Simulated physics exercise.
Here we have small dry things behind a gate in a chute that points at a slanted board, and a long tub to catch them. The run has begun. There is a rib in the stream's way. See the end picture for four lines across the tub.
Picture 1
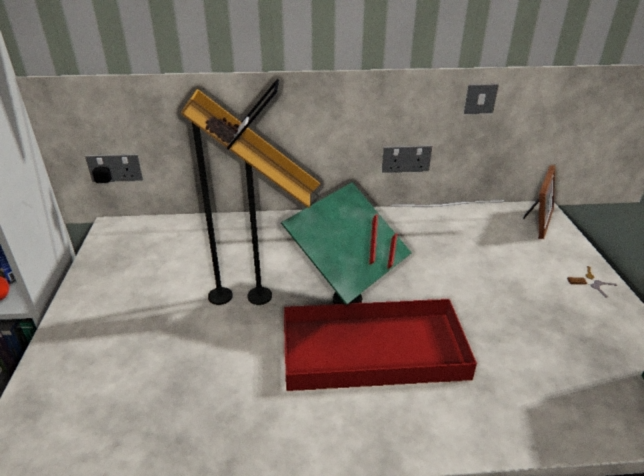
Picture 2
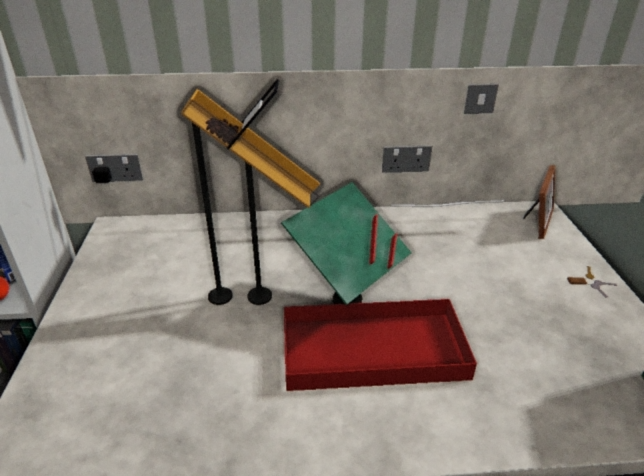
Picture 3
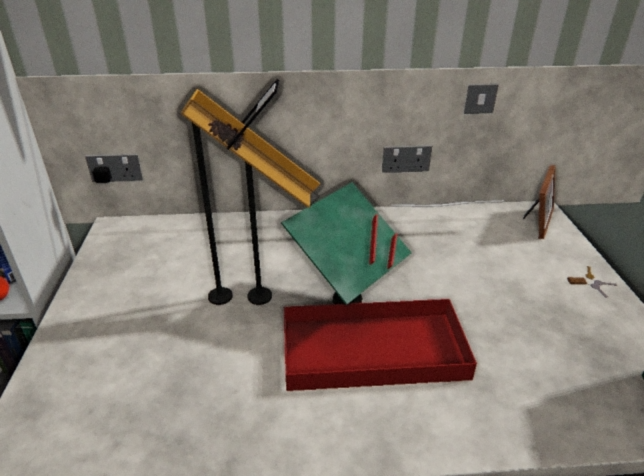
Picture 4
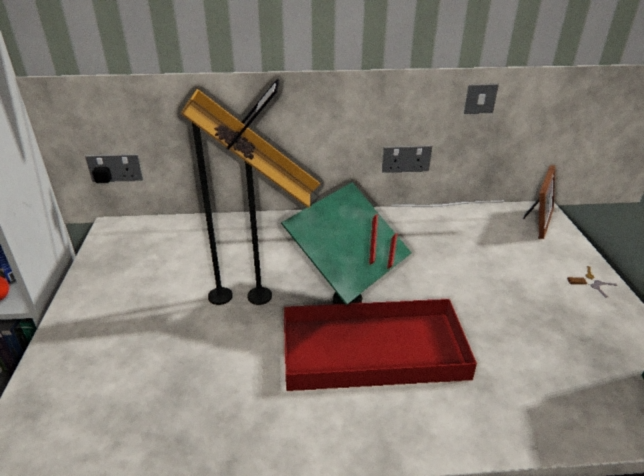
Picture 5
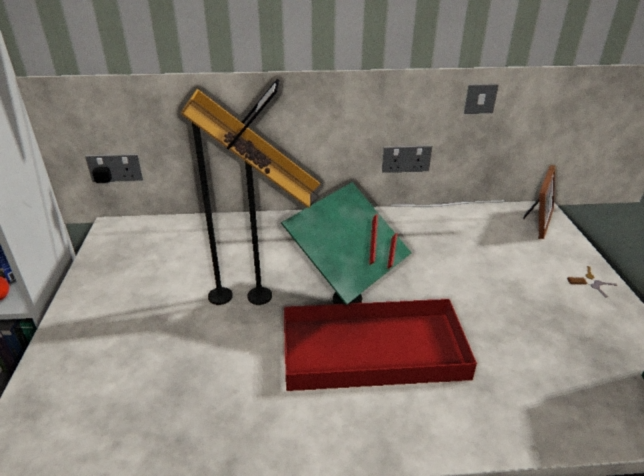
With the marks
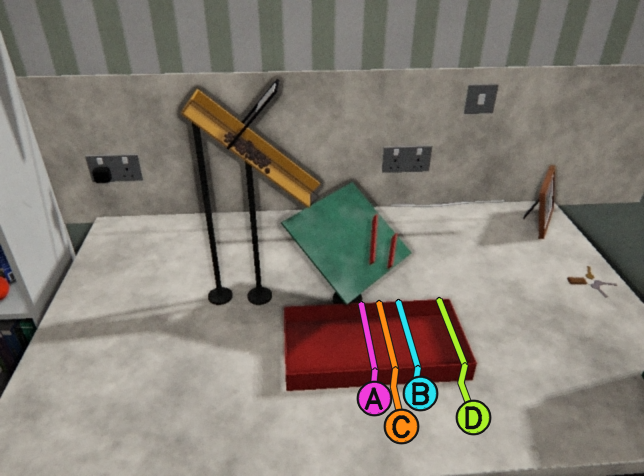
Small brown pieces slide down the sloping yellow chute, passing beneath the raised black gate.
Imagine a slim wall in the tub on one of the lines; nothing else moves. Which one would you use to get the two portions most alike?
C works best here.
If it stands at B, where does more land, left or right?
More lands on the left.
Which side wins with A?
More lands on the right.
On the marked copy, line A crosses the front rim at (374, 369); line B crosses the front rim at (417, 367); line C crosses the front rim at (395, 368); line D crosses the front rim at (464, 364).
If A is chosen, of what is caught, only a few on the left of the divider, all but a few on the right.
If B is chosen, of what is caught, all but a few on the left of the divider, only a few on the right.
If C is chosen, of what is caught, close to a third on the left of the divider, close to two thirds on the right.
If D is chosen, of what is caught, the whole lot on the left of the divider, none at all on the right.
